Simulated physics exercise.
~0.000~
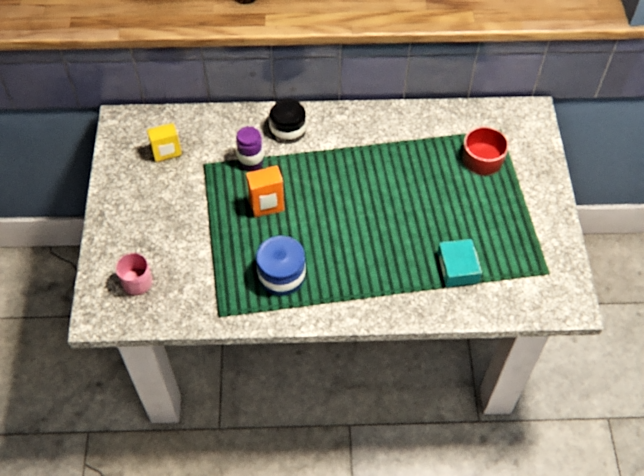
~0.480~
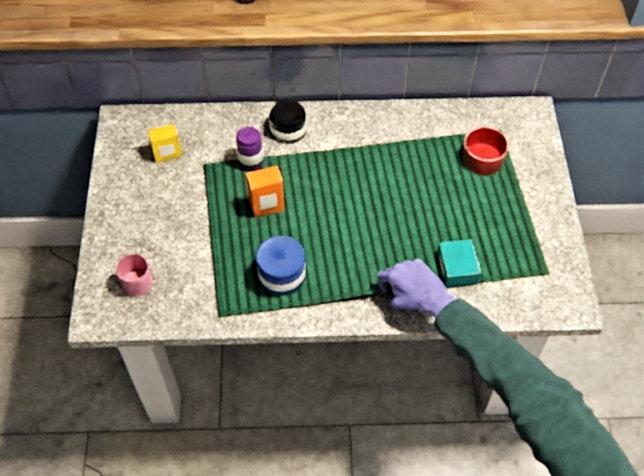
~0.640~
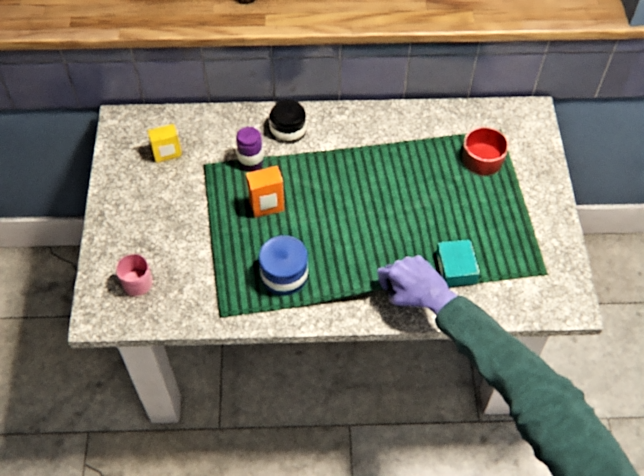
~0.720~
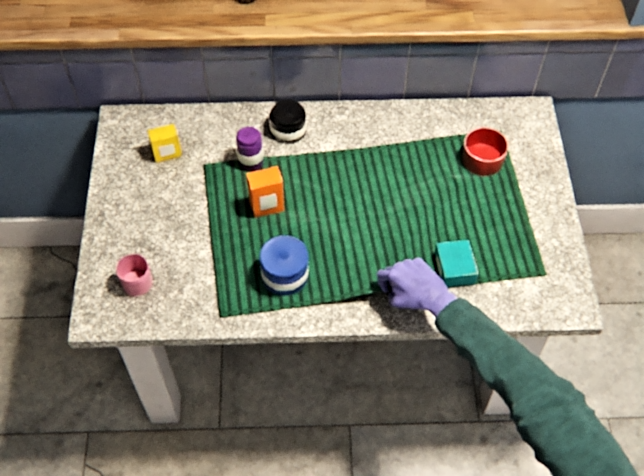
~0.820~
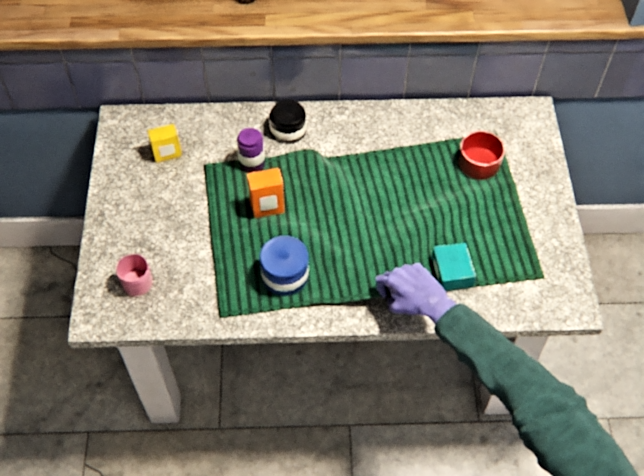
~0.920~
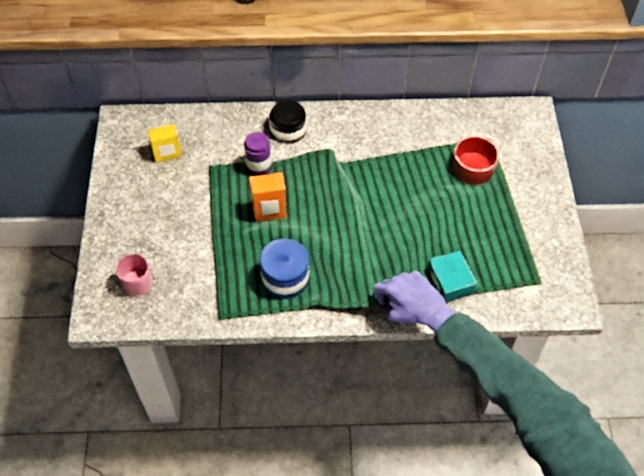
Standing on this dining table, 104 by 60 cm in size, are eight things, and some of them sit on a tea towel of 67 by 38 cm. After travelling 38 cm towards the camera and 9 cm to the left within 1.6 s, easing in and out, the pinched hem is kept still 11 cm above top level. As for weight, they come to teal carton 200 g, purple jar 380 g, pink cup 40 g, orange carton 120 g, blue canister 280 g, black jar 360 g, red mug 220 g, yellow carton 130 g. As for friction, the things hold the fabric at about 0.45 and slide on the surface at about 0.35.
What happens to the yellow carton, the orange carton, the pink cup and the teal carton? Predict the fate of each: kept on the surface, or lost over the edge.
Outcome: Yellow carton: On; orange carton: Off; pink cup: On; teal carton: Off.
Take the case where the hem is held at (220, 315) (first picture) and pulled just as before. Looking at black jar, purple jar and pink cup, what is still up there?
Then: Black jar remains, purple jar drops off, pink cup stays on.
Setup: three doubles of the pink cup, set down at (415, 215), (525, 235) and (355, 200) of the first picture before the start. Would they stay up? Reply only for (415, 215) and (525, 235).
First leaves the top, second leaves the top.
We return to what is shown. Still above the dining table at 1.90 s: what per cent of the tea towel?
I'd estimate close to 40 per cent.
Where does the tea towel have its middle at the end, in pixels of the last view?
About (322, 378).
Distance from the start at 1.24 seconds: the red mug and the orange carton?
About: Red mug 15 cm, orange carton 10 cm.
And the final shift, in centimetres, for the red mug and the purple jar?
Red mug: 40 cm; purple jar: Over the edge.
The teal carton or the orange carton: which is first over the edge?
The teal one leads the way.
At 1.2 s, 95 % of the tea towel is still over the top; teal carton 13 cm off its start, orange carton 10 cm off its start, red mug 13 cm off its start.
At 1.6 s, 65 % of the tea towel is still over the top; teal carton over the edge, orange carton 22 cm off its start, red mug 26 cm off its start.
At 1.9 s, 40 % of the tea towel is still over the top; teal carton over the edge, orange carton 31 cm off its start at (309, 309), red mug 36 cm off its start at (425, 274).
At 2.2 s, 30 % of the tea towel is still over the top; orange carton on its side, 41 cm off its start, teal carton over the edge, purple jar 41 cm off its start.
At 3.8 s, 20 % of the tea towel is still over the top; orange carton over the edge, teal carton over the edge, yellow carton 0 cm off its start at (163, 132), pink cup 0 cm off its start at (132, 267).
